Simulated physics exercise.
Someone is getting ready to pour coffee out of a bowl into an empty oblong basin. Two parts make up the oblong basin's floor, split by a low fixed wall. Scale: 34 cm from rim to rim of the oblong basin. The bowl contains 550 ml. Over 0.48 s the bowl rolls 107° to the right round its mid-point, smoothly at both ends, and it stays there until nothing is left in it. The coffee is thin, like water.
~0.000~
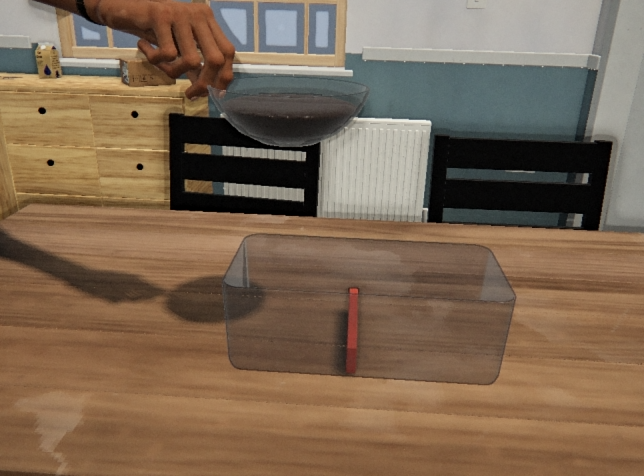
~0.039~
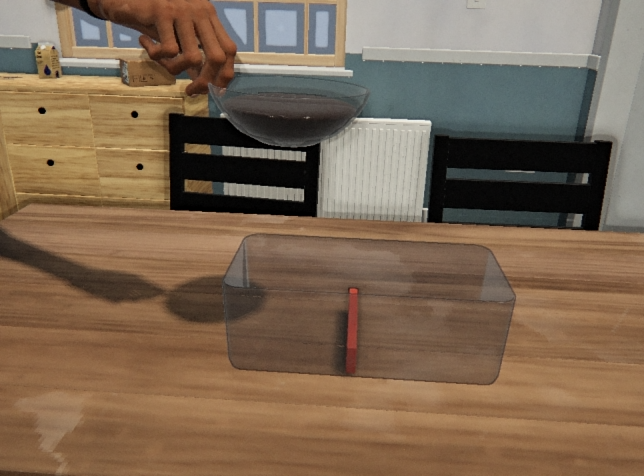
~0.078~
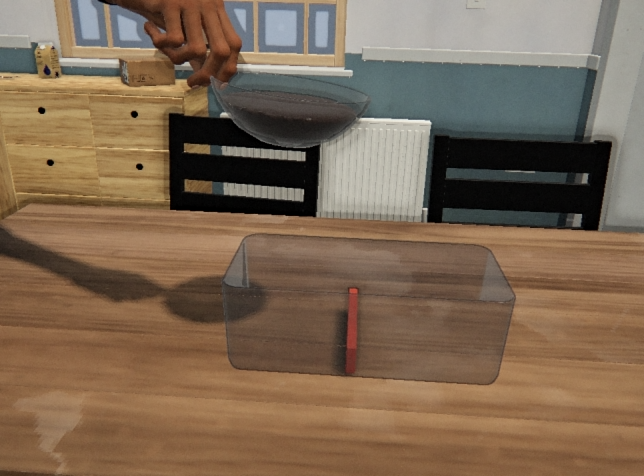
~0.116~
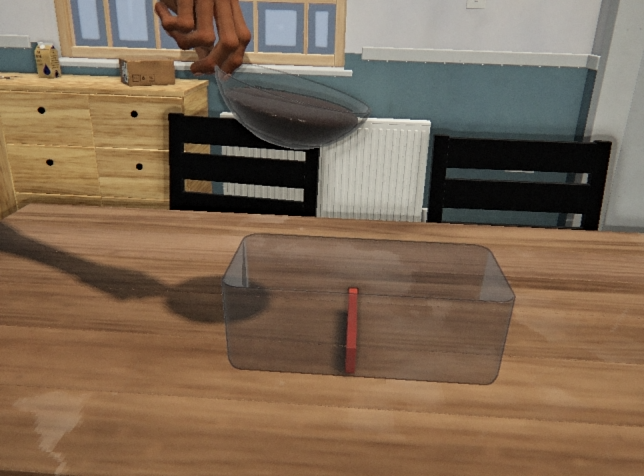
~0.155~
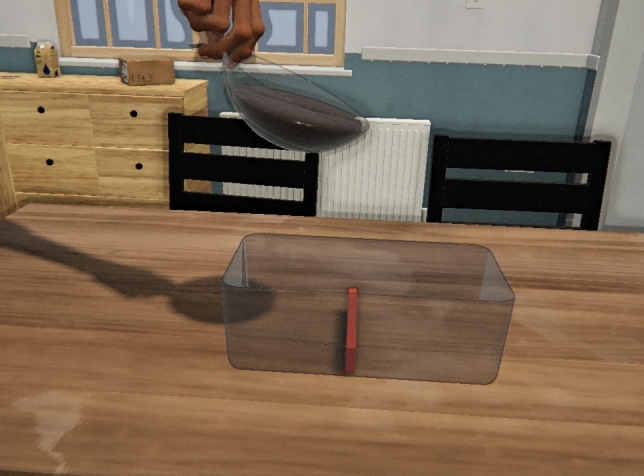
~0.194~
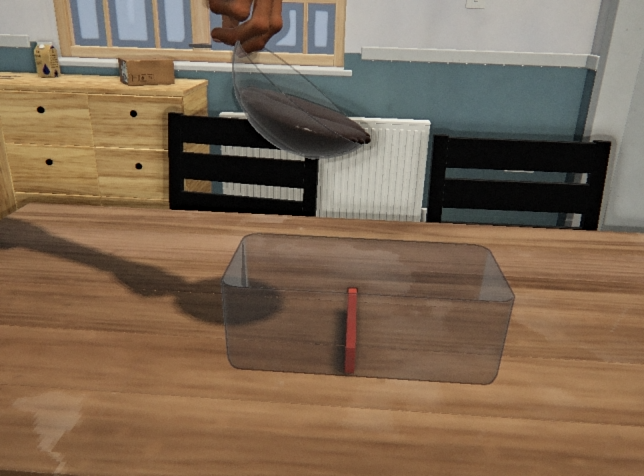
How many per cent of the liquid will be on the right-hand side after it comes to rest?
Some 71 per cent will be on the right-hand side.
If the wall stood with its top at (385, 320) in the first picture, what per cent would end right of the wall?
That would be about 50 in a hundred, I'd say.
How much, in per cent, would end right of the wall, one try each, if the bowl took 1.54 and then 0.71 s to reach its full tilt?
Roughly 90 per cent the first time and 75 per cent the second.
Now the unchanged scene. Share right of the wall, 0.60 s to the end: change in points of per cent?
Net change: A drop of about 2 %.
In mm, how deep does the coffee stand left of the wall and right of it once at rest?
Once settled, the left stands around 4 mm and the right around 14 mm.
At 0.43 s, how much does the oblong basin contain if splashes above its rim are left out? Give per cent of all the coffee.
Fraction in basin: Approx. 58%.
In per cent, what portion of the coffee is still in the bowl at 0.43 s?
Portion remaining: Approx. 0 per cent.
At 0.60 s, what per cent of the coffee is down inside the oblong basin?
I'd say roughly 84 in a hundred of it.
After 0.43 s the tilt is 104° and 0 per cent is still to pour, 0 is left of the wall and 57 right of it.
After 0.60 s the tilt is 107° and 0 per cent is still to pour, 11 is left of the wall and 73 right of it.
After 0.78 s the tilt is 107° and 0 per cent is still to pour, 17 is left of the wall and 71 right of it.
After 0.98 s the tilt is 107° and 0 per cent is still to pour, 21 is left of the wall and 71 right of it.
In the end 21 per cent lies left of the wall, 71 right of it and 8 outside.
